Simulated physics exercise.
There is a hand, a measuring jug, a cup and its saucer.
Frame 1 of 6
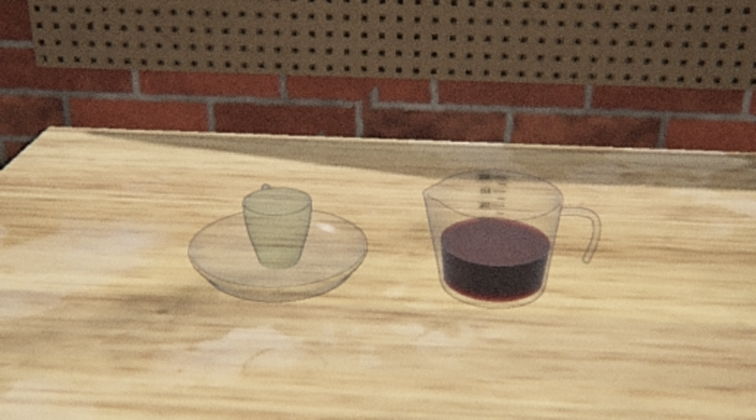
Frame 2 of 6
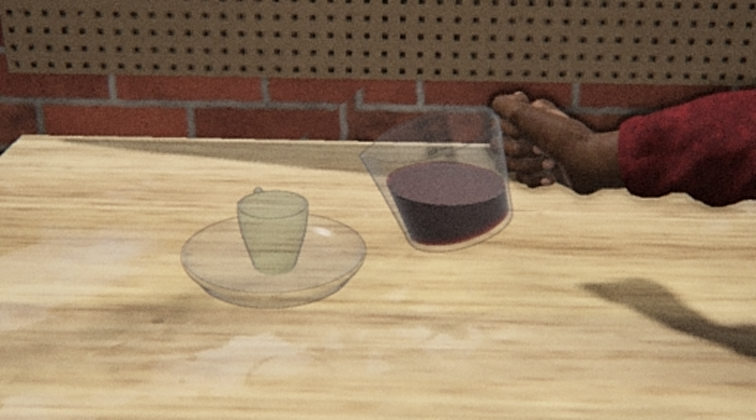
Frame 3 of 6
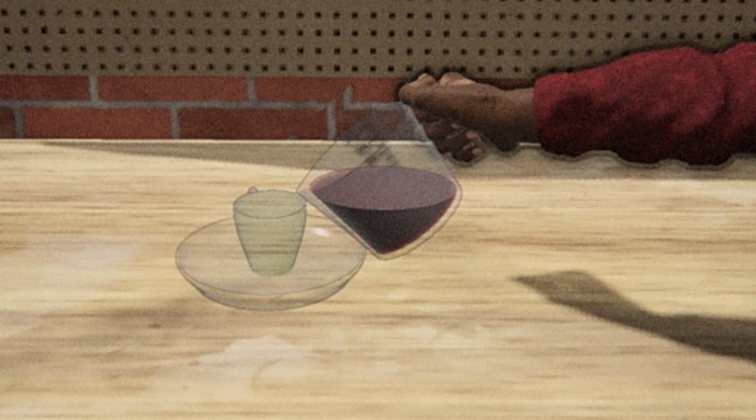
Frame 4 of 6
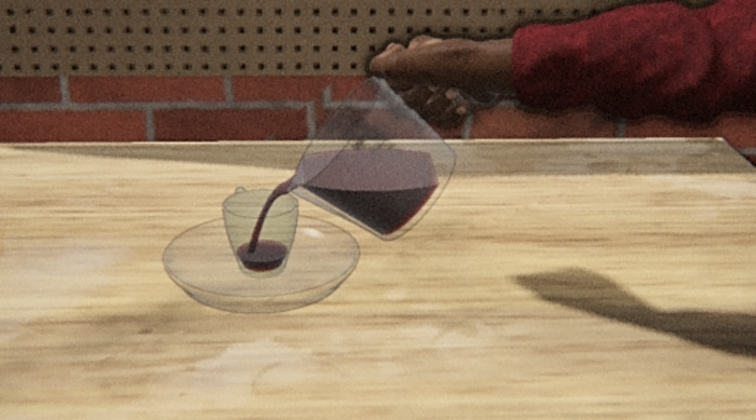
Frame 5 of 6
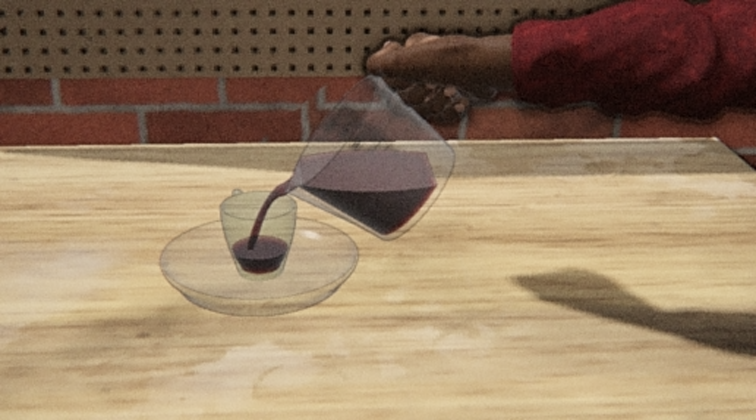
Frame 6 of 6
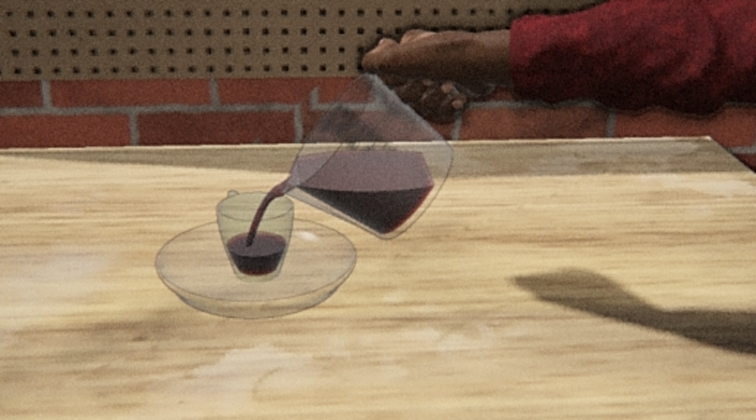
A hand in a red sleeve lifted a clear measuring jug of dark purple liquid, moved it left and tilted it, pouring a thin stream into a small greenish cup on a glass saucer.
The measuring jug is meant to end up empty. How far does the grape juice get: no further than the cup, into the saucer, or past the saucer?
It gets into the saucer.
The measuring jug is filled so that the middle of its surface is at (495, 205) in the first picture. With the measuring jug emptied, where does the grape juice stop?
Outcome: Overflow to the top.
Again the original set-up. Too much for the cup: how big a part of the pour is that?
Near 55 per cent.
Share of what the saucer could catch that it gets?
About 50 %.
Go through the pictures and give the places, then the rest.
Nothing is moving yet; measuring jug (495, 237) about half full; cup (278, 228) empty; saucer (263, 292) dry, in the first frame.
The measuring jug is picked up; measuring jug about half full, surface at (448, 183); cup (274, 232) empty, in the second frame.
The measuring jug leans over the cup; measuring jug (385, 182) tipped 40° with all of its load; cup (271, 232) empty, in the third frame.
The grape juice is flowing; measuring jug (375, 161) tipped 50° with nearly all of its load; cup about a quarter full, surface at (262, 251), in the fourth frame.
The grape juice is flowing; measuring jug (373, 161) tipped 50° with nearly all of its load; cup (259, 235) about a quarter full, in the fifth frame.
The grape juice is flowing; measuring jug (371, 160) tipped 50° with nearly all of its load; cup about a third full, surface at (257, 244); saucer (255, 306) dry, in the sixth frame.
Next, the cup is full to the brim; the saucer is wet, with room to spare.
Finally, the cup is full to the brim; the saucer is wet, with room to spare.
